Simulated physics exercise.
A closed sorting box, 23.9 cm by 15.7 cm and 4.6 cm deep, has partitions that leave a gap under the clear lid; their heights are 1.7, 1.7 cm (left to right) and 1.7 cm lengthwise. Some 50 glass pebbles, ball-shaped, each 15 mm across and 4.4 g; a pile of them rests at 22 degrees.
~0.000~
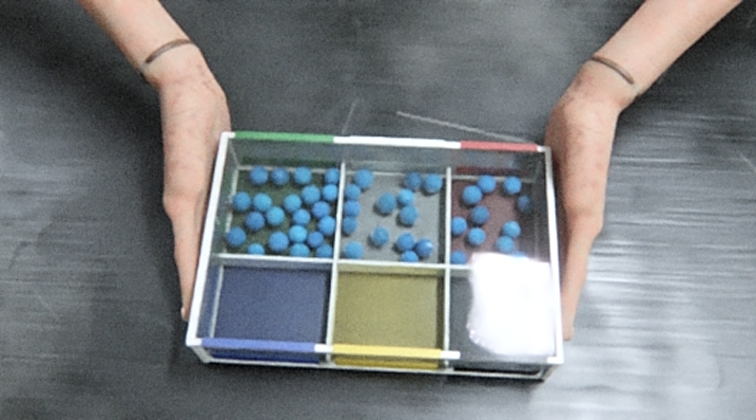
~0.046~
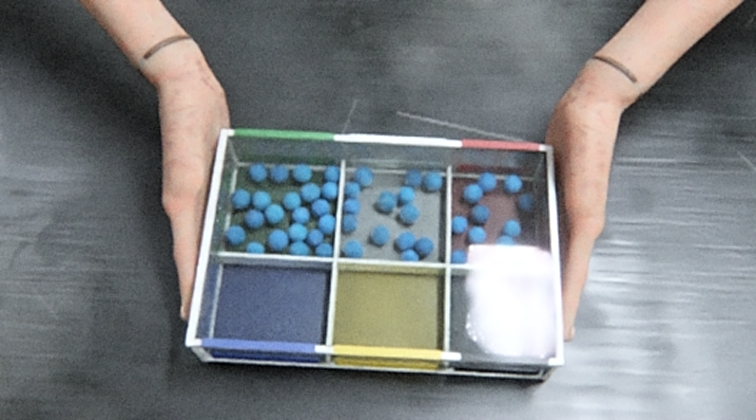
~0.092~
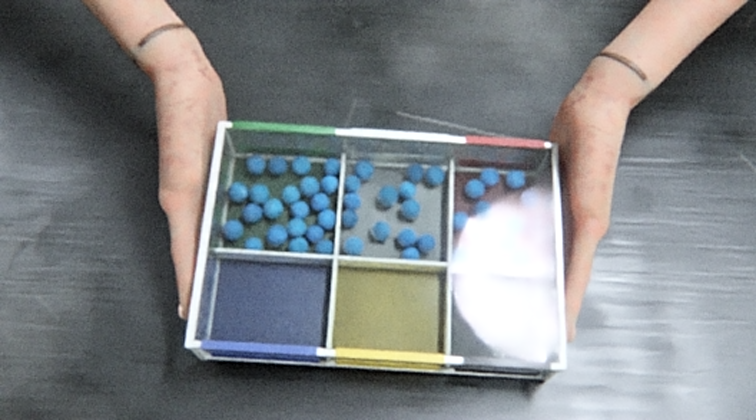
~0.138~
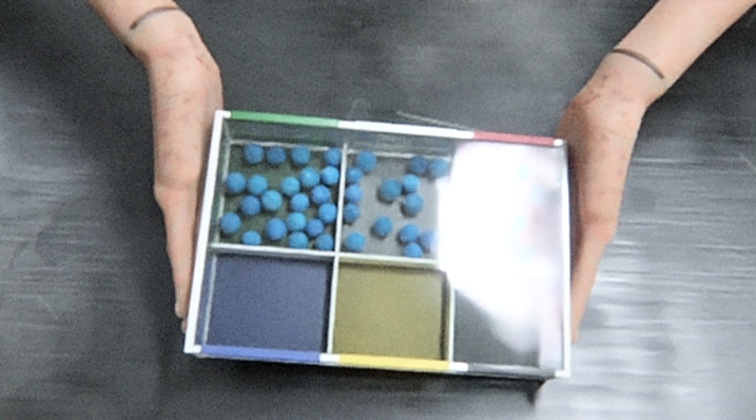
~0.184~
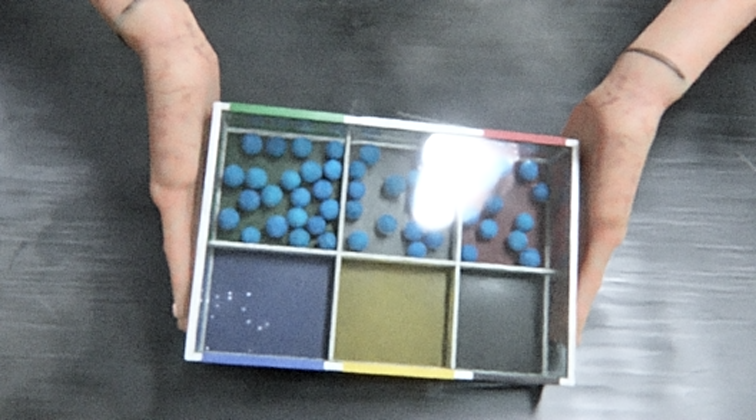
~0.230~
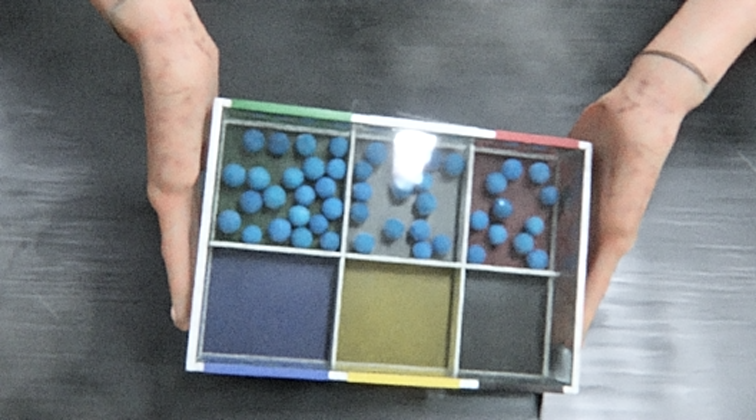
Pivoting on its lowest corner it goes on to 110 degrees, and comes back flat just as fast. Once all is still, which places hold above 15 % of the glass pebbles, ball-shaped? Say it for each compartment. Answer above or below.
Red below, blue below, green below, yellow above, white below, black above.
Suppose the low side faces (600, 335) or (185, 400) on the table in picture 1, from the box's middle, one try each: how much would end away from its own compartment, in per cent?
About 85 and 75 per cent.
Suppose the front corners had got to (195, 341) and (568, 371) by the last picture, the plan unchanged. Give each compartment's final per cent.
Red 10, blue 0, green 0, yellow 15, white 0, black 70.
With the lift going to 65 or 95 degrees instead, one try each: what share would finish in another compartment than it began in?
About 5 and 95 per cent.
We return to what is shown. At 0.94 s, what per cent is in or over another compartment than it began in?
About 60 per cent.
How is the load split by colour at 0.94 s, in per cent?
Red 15; blue 10; green 15; yellow 15; white 20; black 20.
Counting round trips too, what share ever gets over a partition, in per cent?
About 90 per cent.
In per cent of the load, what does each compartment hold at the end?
Red 10; blue 5; green 0; yellow 30; white 0; black 55.
Then, at 0.94 s, tilt 109 degrees; red 15 %, blue 10 %, green 15 %, yellow 15 %, white 20 %, black 20 %.
After 1.41 s, tilt 47 degrees; red 10 %, blue 5 %, yellow 35 %, black 50 %.
After 1.95 s, tilt 0 degrees; red 10 %, blue 5 %, yellow 30 %, black 55 %.
In the end, at 2.7 s, red 10 %, blue 5 %, green 0 %, yellow 30 %, white 0 %, black 55 %.
